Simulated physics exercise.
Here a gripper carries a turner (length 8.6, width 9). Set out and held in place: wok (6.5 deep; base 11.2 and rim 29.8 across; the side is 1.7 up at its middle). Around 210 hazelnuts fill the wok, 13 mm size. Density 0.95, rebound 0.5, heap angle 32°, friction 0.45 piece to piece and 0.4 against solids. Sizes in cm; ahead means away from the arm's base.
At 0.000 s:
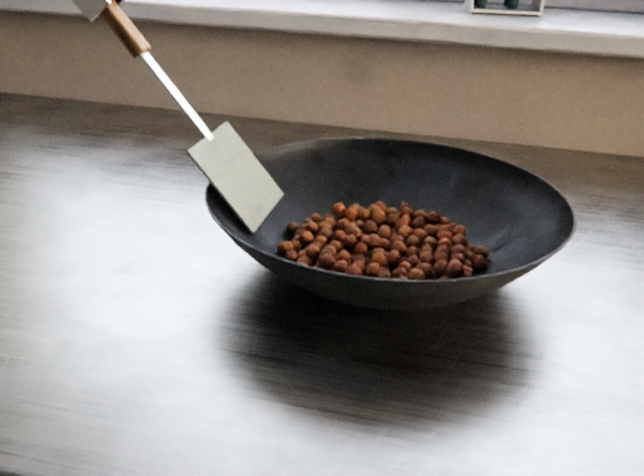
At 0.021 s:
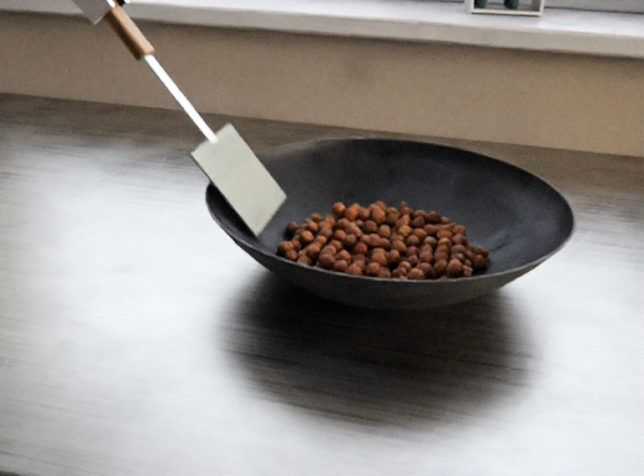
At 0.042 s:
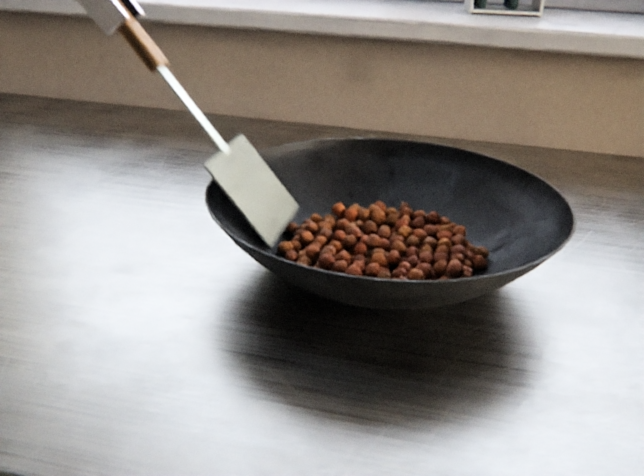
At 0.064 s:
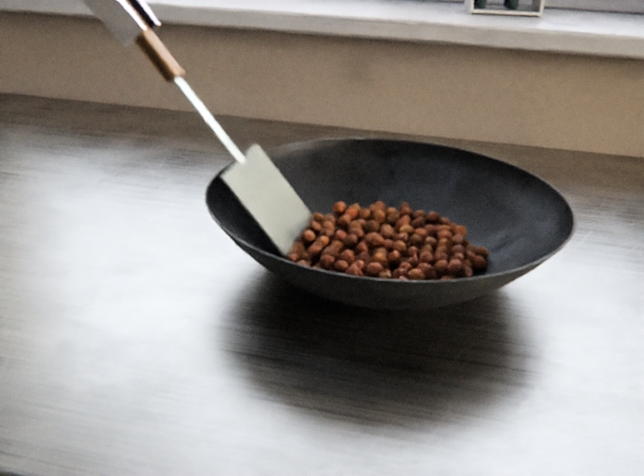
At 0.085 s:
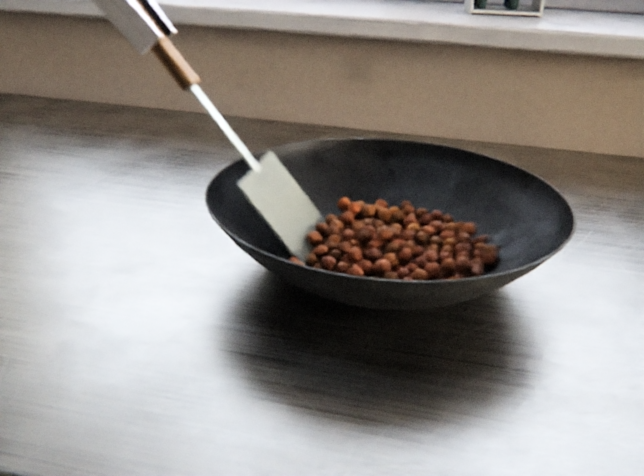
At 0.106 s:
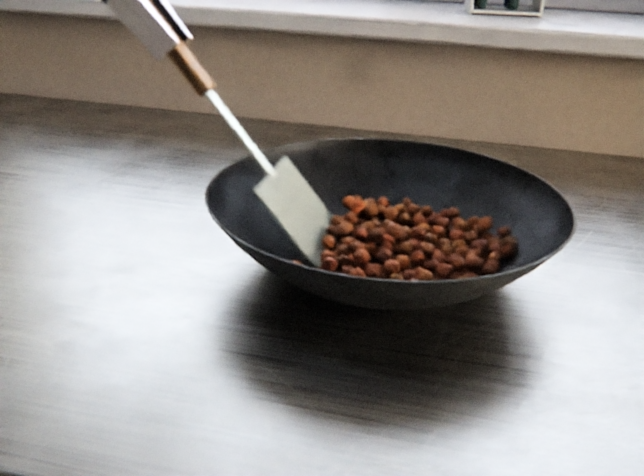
On a wooden surface by a window ledge, a gripper holds a turner with its pale blade inside the left rim of a dark wok of brown hazelnuts. The blade slides right and slightly down to the heap's left edge, then pushes the nuts a short way to the right.
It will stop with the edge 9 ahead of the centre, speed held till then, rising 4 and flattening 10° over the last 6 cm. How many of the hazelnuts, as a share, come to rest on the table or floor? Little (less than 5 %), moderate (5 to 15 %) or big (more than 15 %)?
A moderate share, 5 to 15 %, ends on the table or floor.
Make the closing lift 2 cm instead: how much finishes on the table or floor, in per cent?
About 5 per cent.
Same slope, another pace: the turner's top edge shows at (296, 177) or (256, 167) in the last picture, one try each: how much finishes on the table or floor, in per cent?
About 10 and 0 per cent.
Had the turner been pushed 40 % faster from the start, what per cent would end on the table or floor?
In that case some 10 per cent.
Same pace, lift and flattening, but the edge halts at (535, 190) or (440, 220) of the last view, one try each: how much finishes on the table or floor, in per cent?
Some 20 and 0 per cent.
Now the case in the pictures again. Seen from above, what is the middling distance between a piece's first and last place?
Some 4 cm.
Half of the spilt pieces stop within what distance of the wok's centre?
Some 30 cm.
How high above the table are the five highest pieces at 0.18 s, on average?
Roughly 5 cm.
After 0.18 s, sloping 50°, highest piece 6 above the table; 211 in the wok.
After 0.26 s, sloping 46°, highest piece 7 above the table; 211 in the wok.
After 0.49 s, sloping 40°, highest piece 7 above the table; 191 in the wok, 17 on the table or floor, 3 on the blade or in flight.
After 1.54 s, sloping 40°, highest piece 4 above the table; 191 in the wok, 20 on the table or floor.
In the end, 191 in the wok, 20 on the table or floor. That is 9 % on the table or floor.
